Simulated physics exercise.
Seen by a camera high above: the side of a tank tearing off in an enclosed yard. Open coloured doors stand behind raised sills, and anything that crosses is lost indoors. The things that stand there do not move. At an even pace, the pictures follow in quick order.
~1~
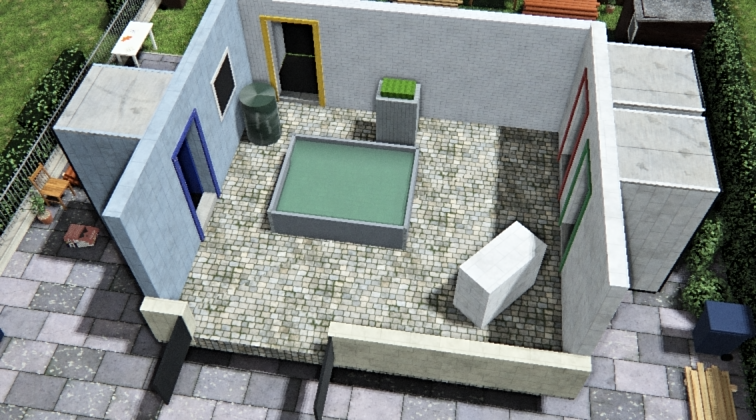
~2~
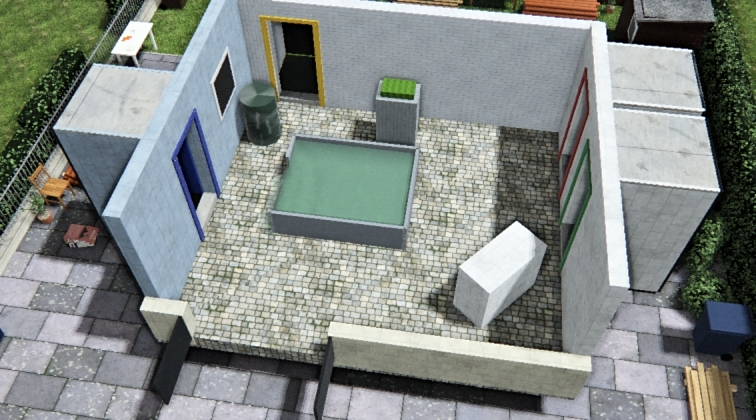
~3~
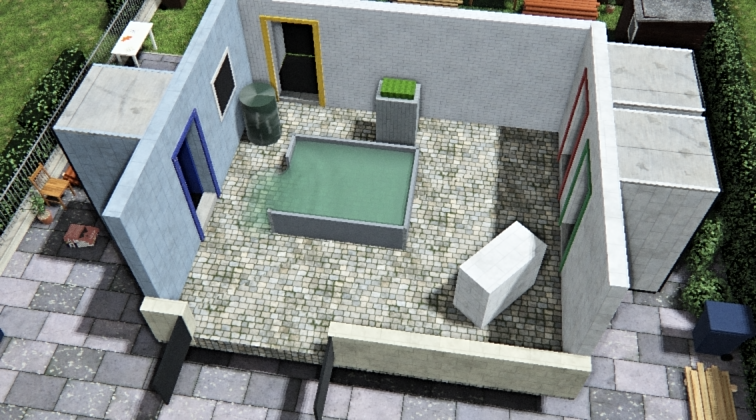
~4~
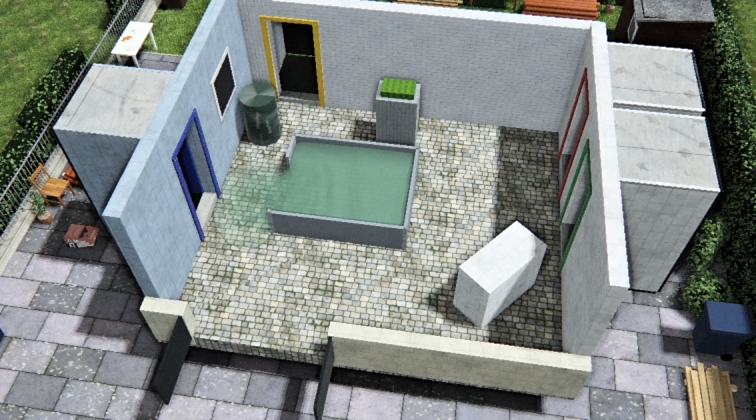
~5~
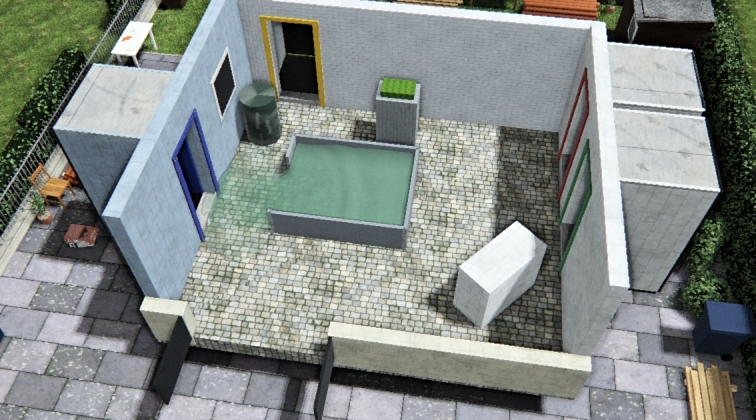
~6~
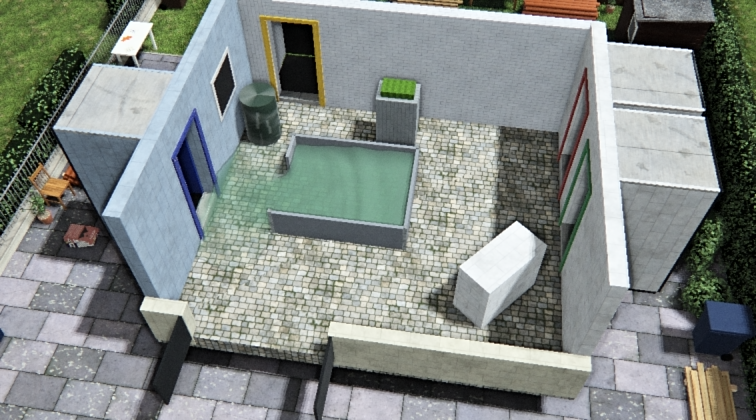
Green water sits still in an open grey tank in a walled, stone-paved yard, then begins pouring out through the tank's left side. It spreads leftward across the paving in a thin, rippling sheet, reaches the blue wall near the blue-framed doorway, and widens along it toward the viewer.
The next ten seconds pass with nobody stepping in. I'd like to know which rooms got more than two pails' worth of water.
I expect the blue door to let through too much, I expect the green door to let through an acceptable amount, I expect the yellow door to let through an acceptable amount, I expect the red door to let through an acceptable amount.
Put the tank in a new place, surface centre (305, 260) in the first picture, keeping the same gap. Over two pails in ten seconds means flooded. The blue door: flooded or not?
Blue: Undershoots.
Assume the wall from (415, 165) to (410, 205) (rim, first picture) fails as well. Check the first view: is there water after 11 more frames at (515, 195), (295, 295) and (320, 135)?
Going in your order, I'd say drenched, then still bare, then still bare.
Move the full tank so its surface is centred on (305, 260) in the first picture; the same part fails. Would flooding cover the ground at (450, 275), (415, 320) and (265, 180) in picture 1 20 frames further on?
Spot one is not touched, spot two is not touched, spot three is touched.
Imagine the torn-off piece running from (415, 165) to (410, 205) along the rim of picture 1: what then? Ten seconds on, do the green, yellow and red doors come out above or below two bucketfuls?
Door by door - green tops the limit, yellow doesn't reach it, red doesn't reach it.
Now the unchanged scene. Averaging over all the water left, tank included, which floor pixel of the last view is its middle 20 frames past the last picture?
At about (304, 202).
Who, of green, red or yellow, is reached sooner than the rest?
The yellow door, I reckon.
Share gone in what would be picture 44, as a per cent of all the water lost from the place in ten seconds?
Share gone by then: About 70 %.
A moment on, water covers 15 % of the floor; the blue door over two buckets in, the green door not reached, the yellow door not reached, the red door not reached.
Next, water covers 25 % of the floor; the blue door far over two buckets in, the green door not reached, the yellow door wet at the sill, nothing in, the red door not reached.
Then, water covers 40 % of the floor; the blue door far over two buckets in, the green door not reached, the yellow door wet at the sill, nothing in, the red door not reached.
Later, water covers 60 % of the floor; the blue door far over two buckets in, the green door not reached, the yellow door wet at the sill, nothing in, the red door not reached.
In the end, water covers 75 % of the floor; the blue door far over two buckets in, the green door wet at the sill, nothing in, the yellow door wet at the sill, nothing in, the red door wet at the sill, nothing in.
